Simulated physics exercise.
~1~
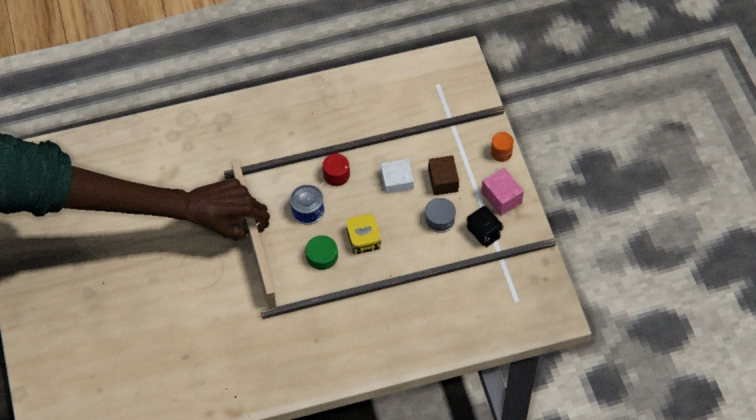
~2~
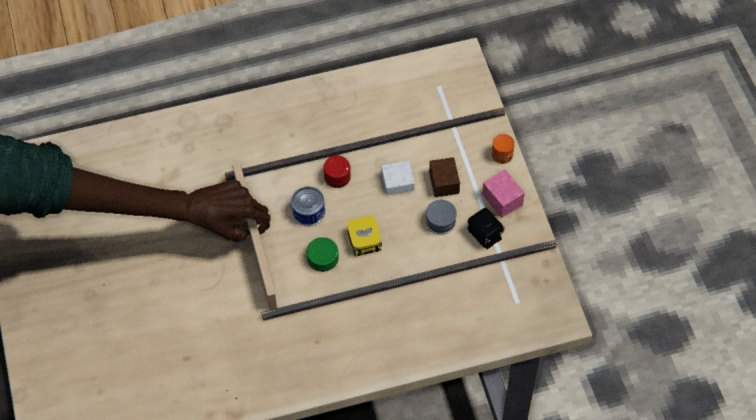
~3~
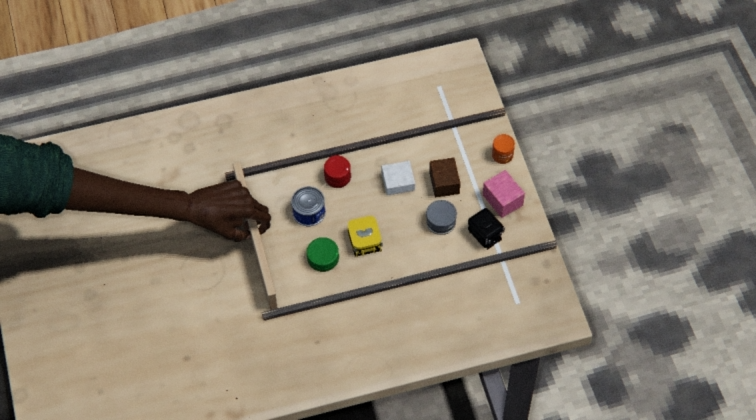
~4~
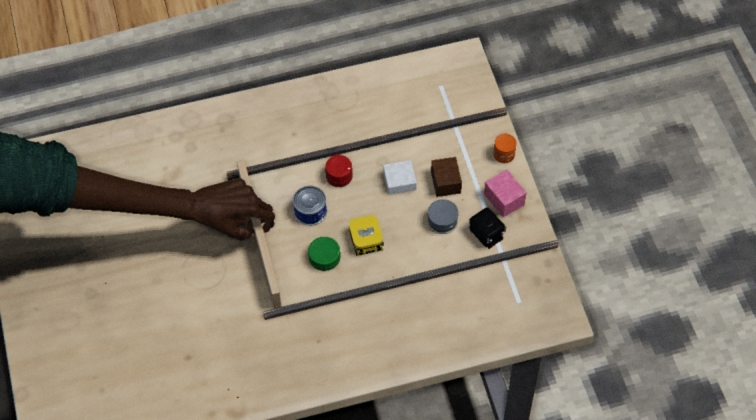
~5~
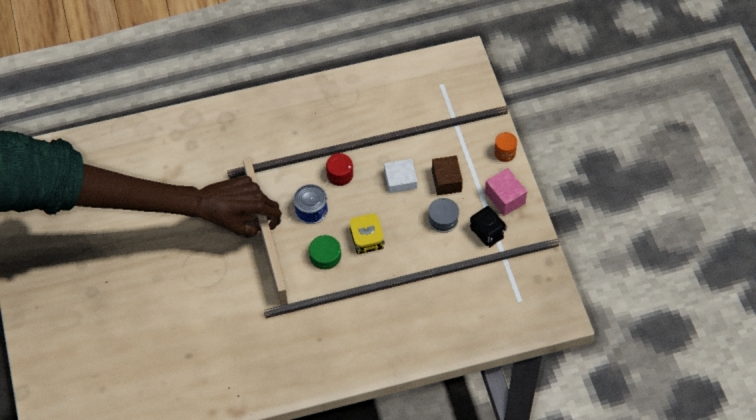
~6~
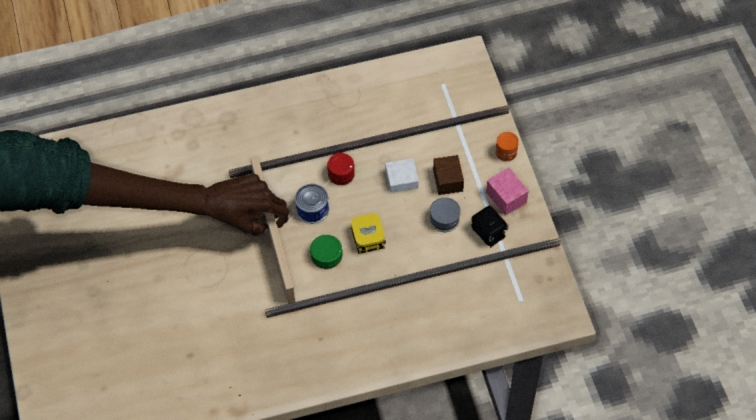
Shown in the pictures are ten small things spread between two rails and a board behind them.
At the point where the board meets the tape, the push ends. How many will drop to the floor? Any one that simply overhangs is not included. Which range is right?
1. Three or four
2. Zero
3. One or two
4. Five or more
The answer is 3.
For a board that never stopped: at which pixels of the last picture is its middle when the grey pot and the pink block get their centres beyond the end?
The middle is at (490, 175) when it's the grey pot, and at (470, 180) when it's the pink block.
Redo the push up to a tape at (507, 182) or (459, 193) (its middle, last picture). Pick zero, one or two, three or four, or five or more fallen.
Taken in order, that's five or more and then no fall at all down.
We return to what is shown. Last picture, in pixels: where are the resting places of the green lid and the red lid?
The green lid comes to rest at (508, 215), and the red lid comes to rest at (474, 128).
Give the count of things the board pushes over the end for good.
A count of exactly 2.
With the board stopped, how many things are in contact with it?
I count 3 of them.
Soon after, none off yet; orange tub at rest near (507, 147); pink block at rest near (507, 192); black case at rest near (489, 226).
After that, none off yet; orange tub at rest near (507, 147); pink block at rest near (507, 192); black case displaced a little near (498, 231).
In the end, the number that fall off is one or two; gone, pink block and orange tub.
